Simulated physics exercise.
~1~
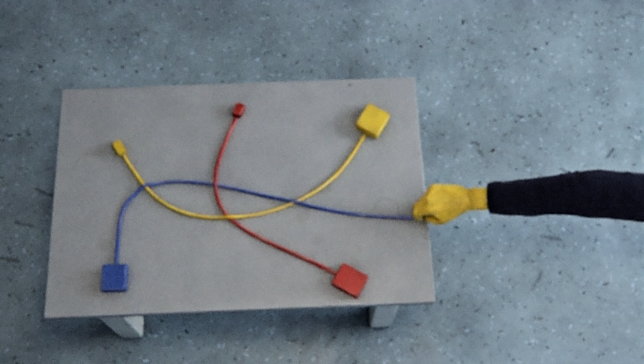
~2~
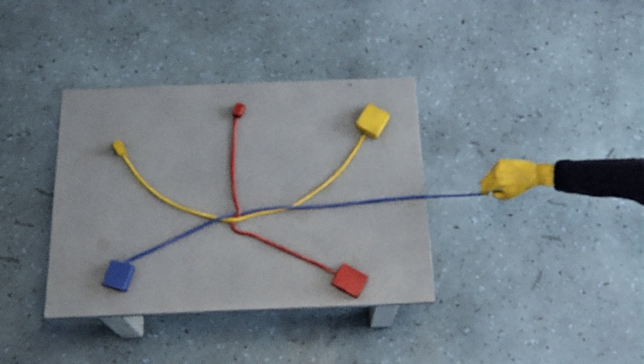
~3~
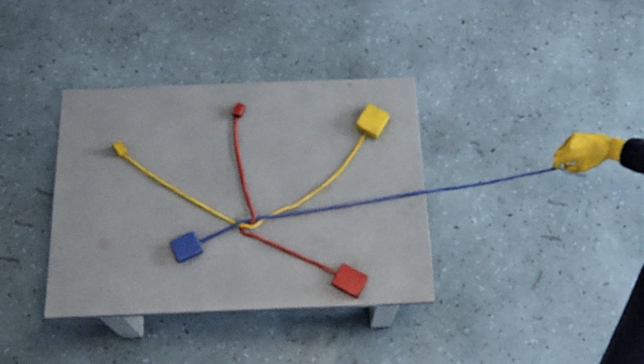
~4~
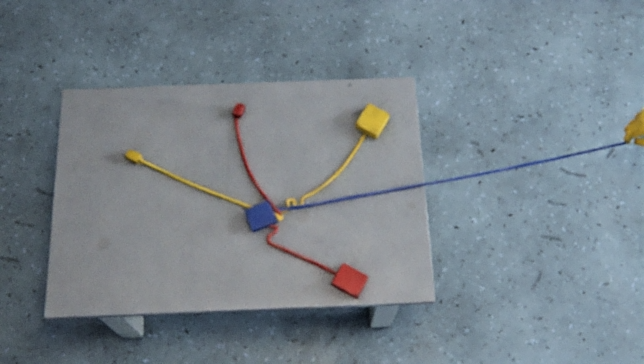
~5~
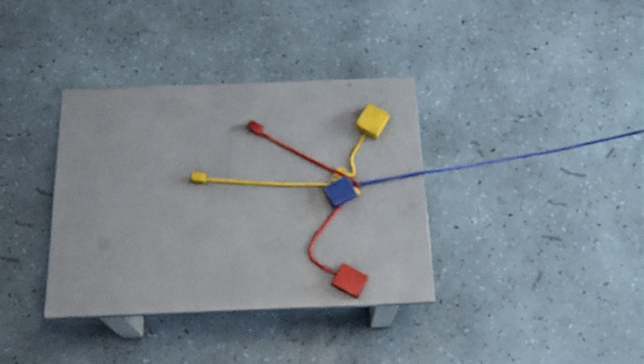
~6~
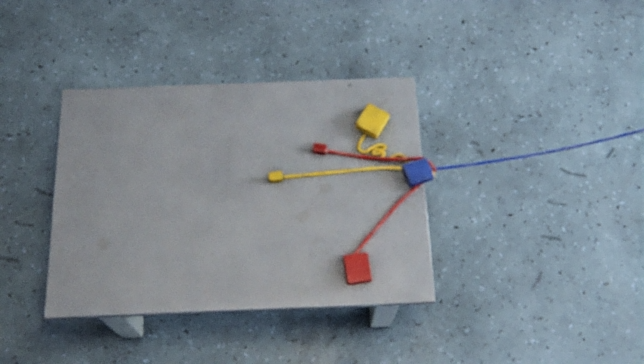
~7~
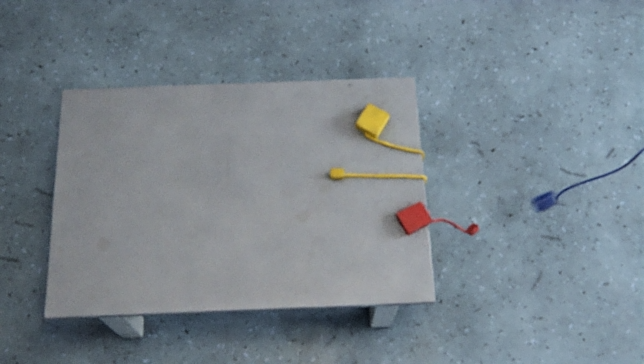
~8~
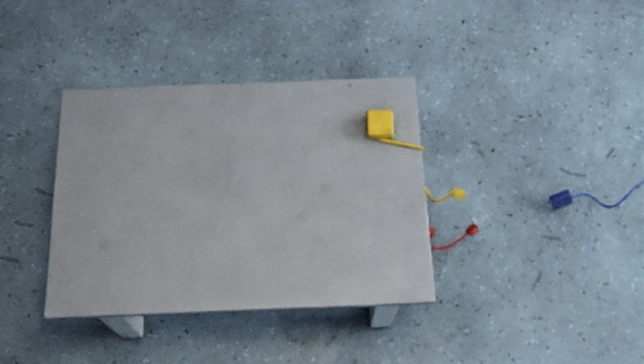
On a gray table above a speckled blue-gray floor, three overlapping leads in yellow, red and blue lie with a block-shaped charger on each. A yellow-gloved hand pulls the blue lead off to the right, drawing it taut across the others. The blue charger slides into the crossing, snags the yellow and red leads, and drags their small plugs along as the hand leaves view. At the right edge, the red charger shifts too, and the blue one drops off. Finally the red charger goes over the edge, both small plugs hang beyond it, and only the yellow charger remains on top.
